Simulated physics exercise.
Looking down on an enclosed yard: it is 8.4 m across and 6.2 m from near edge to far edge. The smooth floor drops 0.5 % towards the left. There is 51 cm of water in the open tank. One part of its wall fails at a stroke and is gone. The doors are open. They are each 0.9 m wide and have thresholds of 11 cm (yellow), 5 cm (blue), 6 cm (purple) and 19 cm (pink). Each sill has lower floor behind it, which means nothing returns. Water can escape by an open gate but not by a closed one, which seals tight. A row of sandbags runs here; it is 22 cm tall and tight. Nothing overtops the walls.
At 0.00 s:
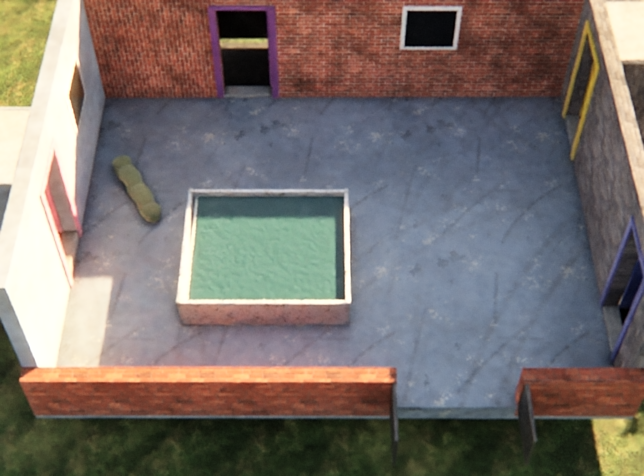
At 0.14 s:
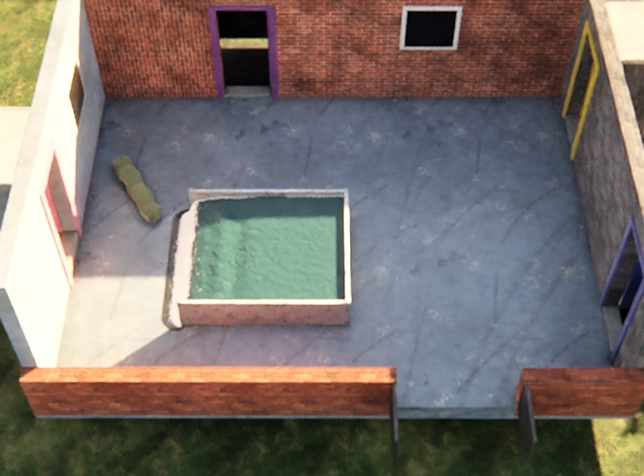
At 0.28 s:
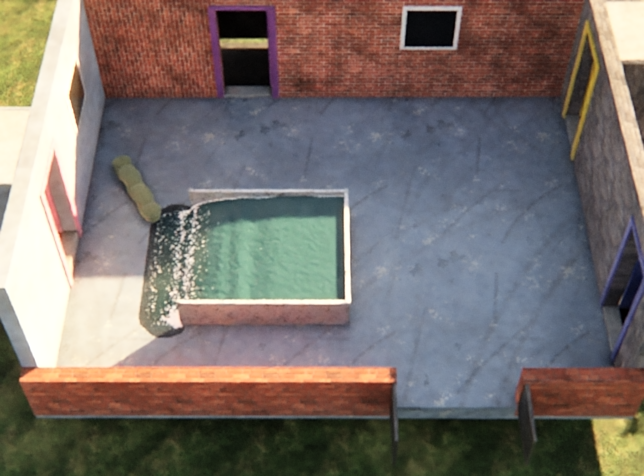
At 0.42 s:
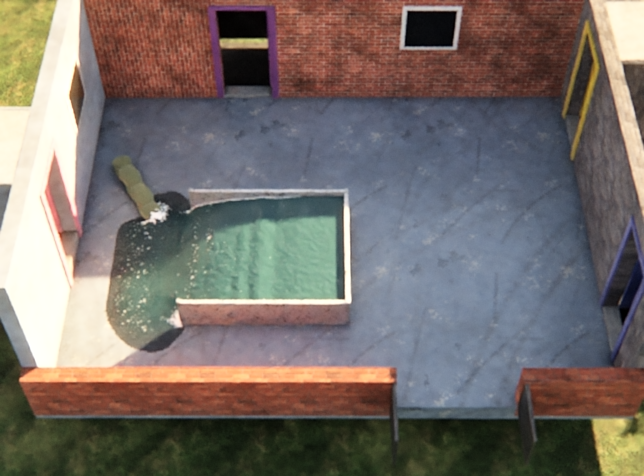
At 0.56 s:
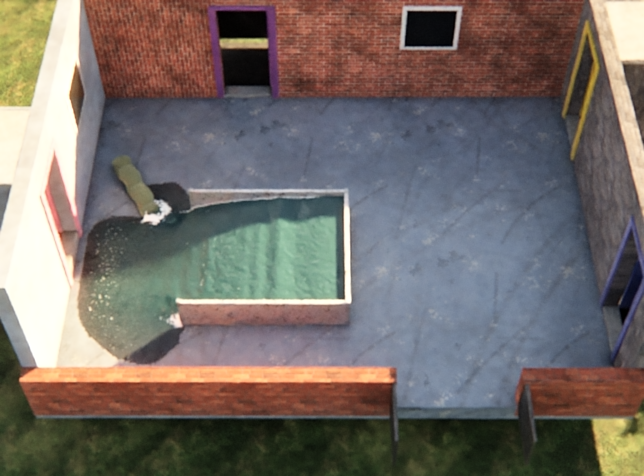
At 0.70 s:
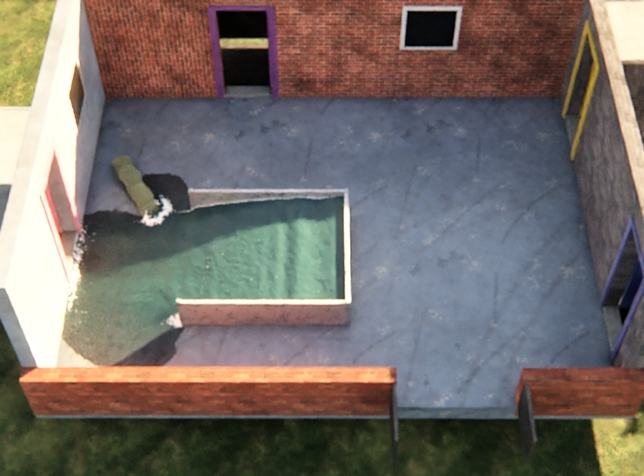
In a walled yard seen from above, still green water fills an open rectangular tank near a short row of sandbags. The tank's left wall vanishes and water pours out, foaming across the grey floor. It splashes against the sandbags' near end and spreads leftward to the pink-framed doorway.
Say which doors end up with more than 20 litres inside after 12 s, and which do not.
In order: At the yellow door the amount will stay short of the limit; at the blue door the amount will climb above the limit; at the purple door the amount will stay short of the limit; at the pink door the amount will climb above the limit.
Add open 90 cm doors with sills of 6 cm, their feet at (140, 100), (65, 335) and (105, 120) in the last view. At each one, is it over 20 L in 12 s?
In that order: Beyond it, beyond it, beyond it.
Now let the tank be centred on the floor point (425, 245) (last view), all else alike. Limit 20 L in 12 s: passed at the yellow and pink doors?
Measured against the limit, the yellow door stays within it and the pink door goes beyond it.
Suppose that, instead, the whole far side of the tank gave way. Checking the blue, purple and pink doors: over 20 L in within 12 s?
Then blue does not exceed it, purple exceeds it, pink does not exceed it.
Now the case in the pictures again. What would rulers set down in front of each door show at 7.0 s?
Depths in centimetres - yellow: 0, blue: 11, purple: 4, pink: 11.
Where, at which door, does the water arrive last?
The answer is the yellow door.
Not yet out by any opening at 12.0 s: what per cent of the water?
Around 86 percent of the water.
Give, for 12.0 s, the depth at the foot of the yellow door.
5.5 cm.
After 1.4 s water covers 15 % of the floor and is deepest (39 cm) near (75, 266); yellow door not reached, blue door not reached, purple door not reached, pink door 38 cm at the sill, 42 L in.
After 2.2 s water covers 25 % of the floor and is deepest (40 cm) near (53, 382); yellow door not reached, blue door not reached, purple door not reached, pink door 37 cm at the sill, 125 L in.
After 3.5 s water covers 30 % of the floor and is deepest (32 cm) near (51, 393); yellow door not reached, blue door not reached, purple door 2 cm at the sill, 0 L in, pink door 26 cm at the sill, 214 L in.
After 7.0 s water covers 75 % of the floor and is deepest (14 cm) near (53, 382); yellow door not reached, blue door 11 cm at the sill, 14 L in, purple door 4 cm at the sill, 1 L in, pink door 11 cm at the sill, 228 L in.
After 12.0 s water covers 95 % of the floor and is deepest (9 cm) near (158, 223); yellow door 6 cm at the sill, 0 L in, blue door 5 cm at the sill, 44 L in, purple door 4 cm at the sill, 1 L in, pink door 6 cm at the sill, 228 L in.
